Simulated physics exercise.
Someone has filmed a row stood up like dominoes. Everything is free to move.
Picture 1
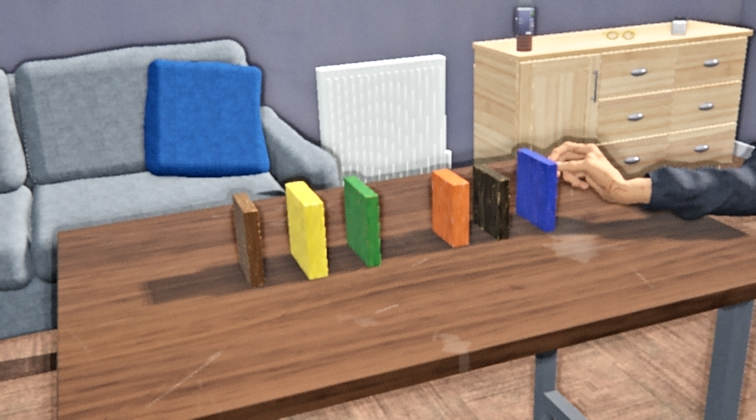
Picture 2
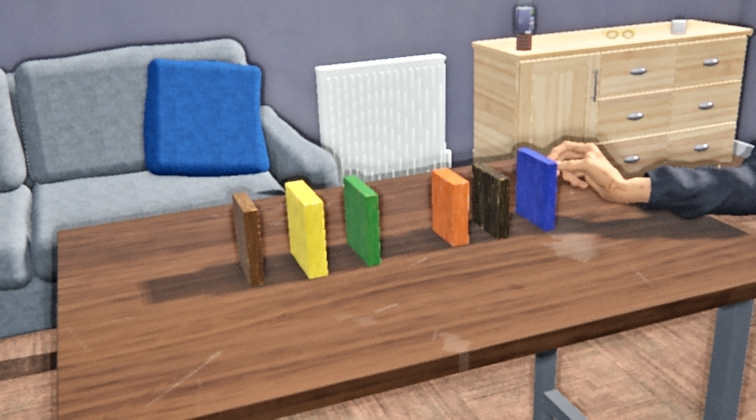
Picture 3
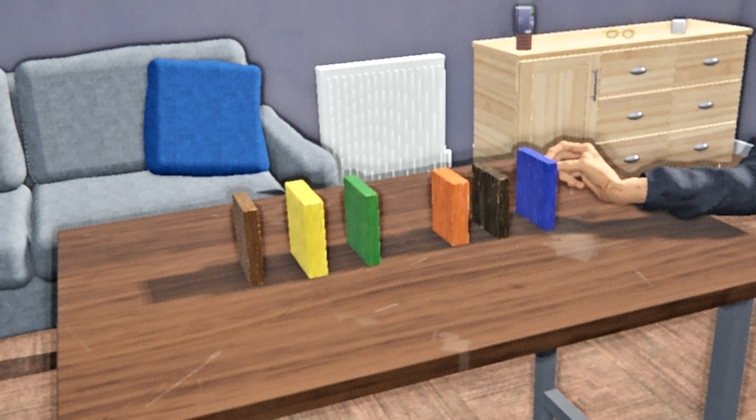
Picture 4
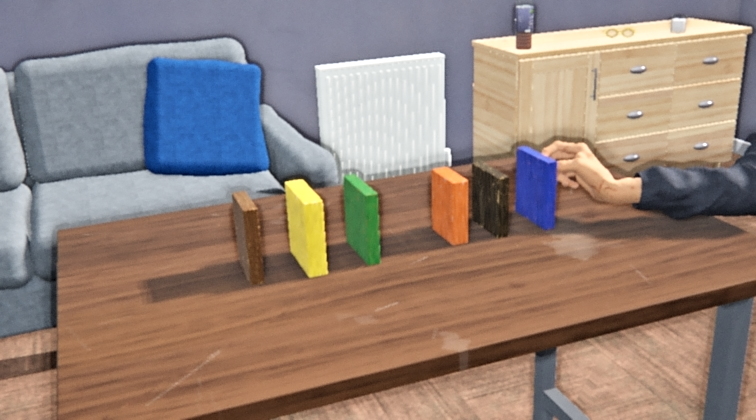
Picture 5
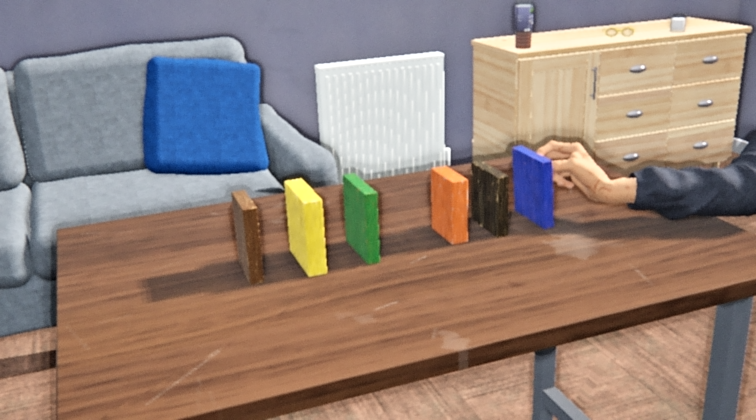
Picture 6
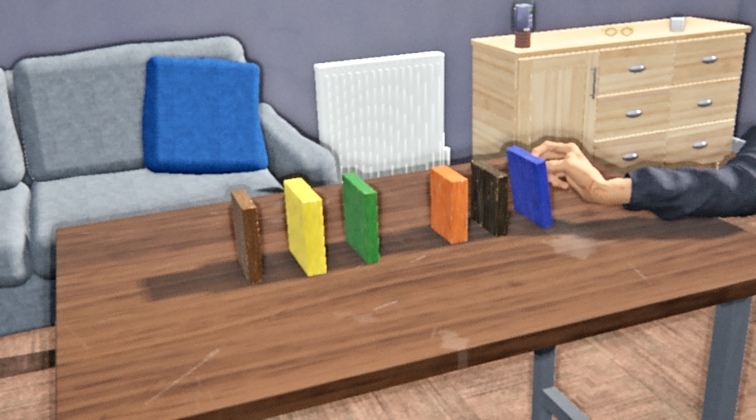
Living room, a hand at right tilting the blue board slightly left beside five other upright coloured boards on a wooden table.
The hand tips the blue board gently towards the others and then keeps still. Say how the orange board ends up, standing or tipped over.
The orange board topples.
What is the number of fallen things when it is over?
In all, 3.
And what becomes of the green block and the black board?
The green block keeps standing; the black board tips over.
Then, 0.40 s later than the last frame, blue board 65° over; orange board tilted by 17° near (440, 205); black board tilted by 43°.
Then, 0.50 s later than the last frame, blue board 74° over; orange board tilted by 70° near (415, 223); black board tilted by 69°.
When it is over, lying over on the table, black board and orange board; the other 2 as before. End places, in pixels of the last picture, orange board near (406, 234).
